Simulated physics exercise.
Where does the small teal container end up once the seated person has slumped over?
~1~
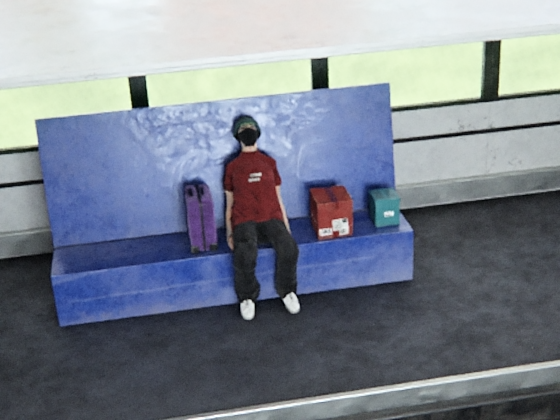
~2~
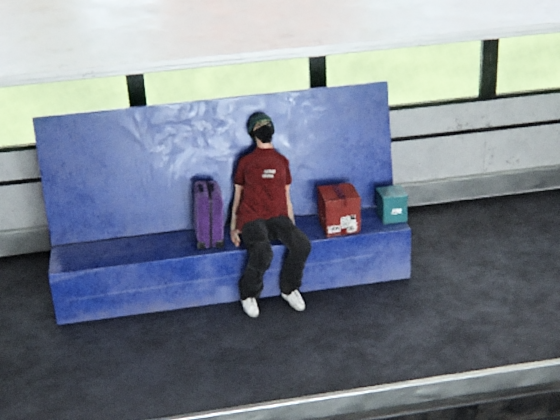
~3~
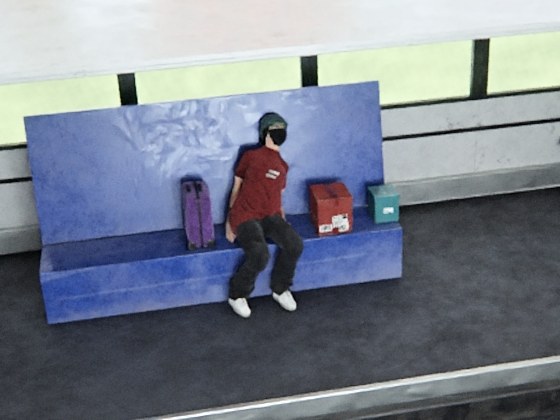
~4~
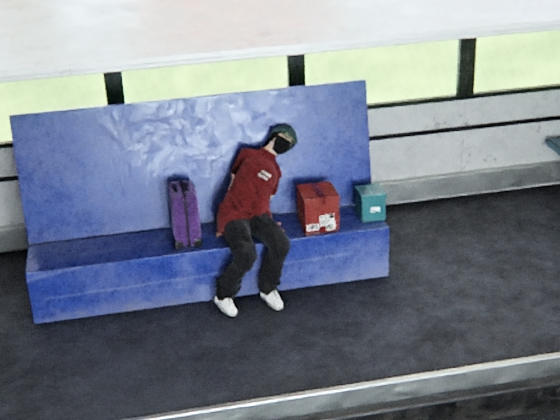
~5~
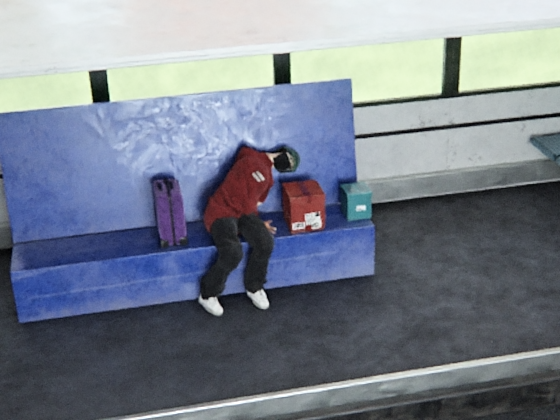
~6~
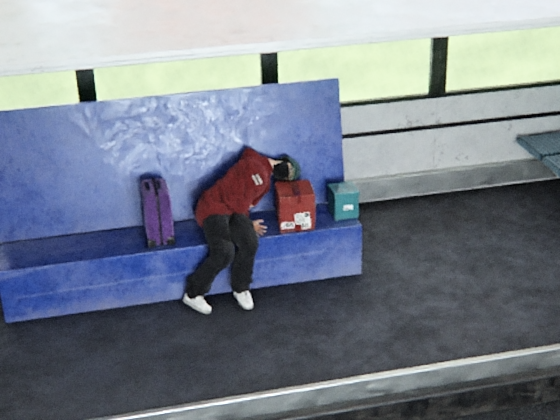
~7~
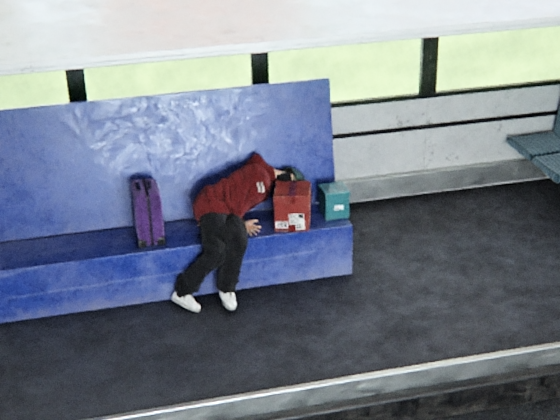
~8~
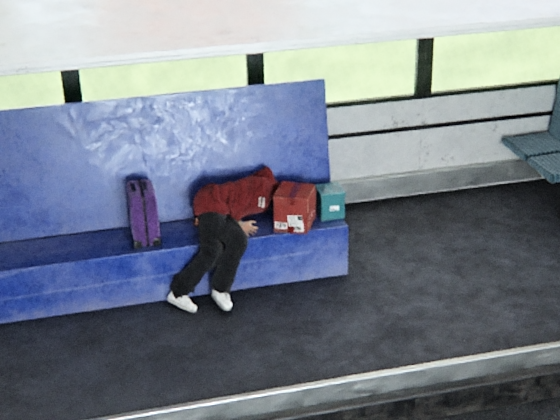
It is still on the blue bench, sitting upright near the right end beside the red luggage.
